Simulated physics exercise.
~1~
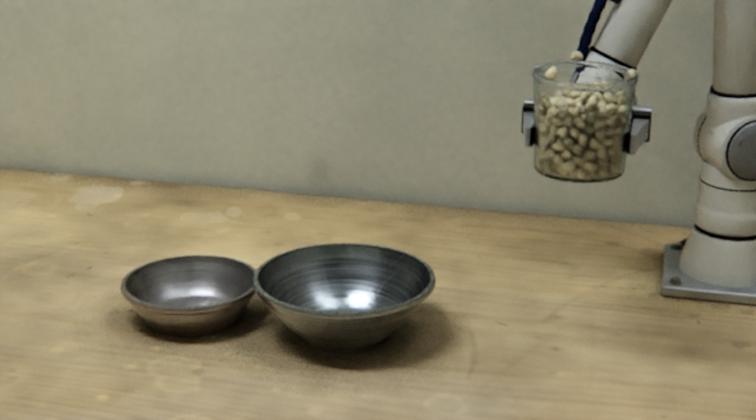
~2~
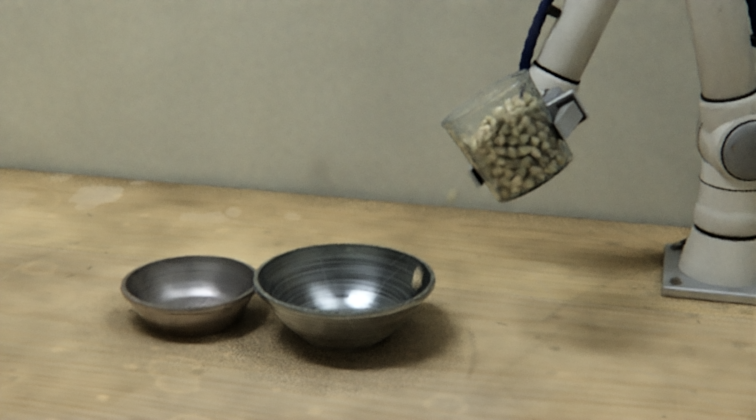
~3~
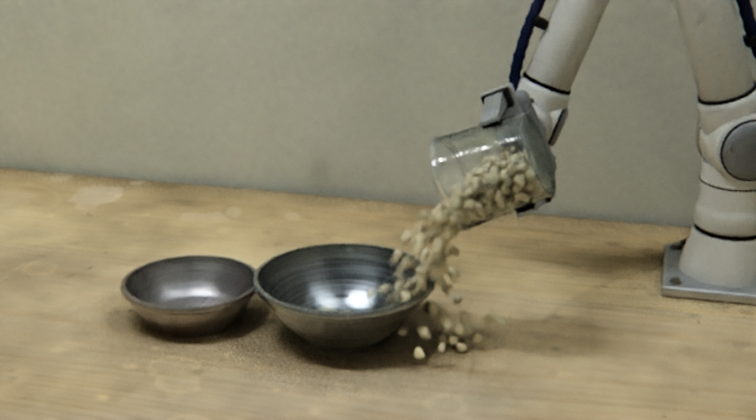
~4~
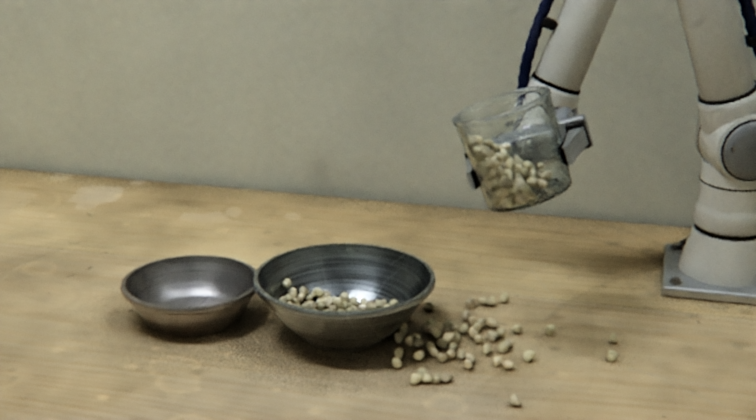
A robot arm holding a clear cup of pale beans moved left and tipped it over the nearer of two metal bowls, spilling some onto the wooden table, then tilted the cup partly back with beans still inside; the left bowl stayed empty.
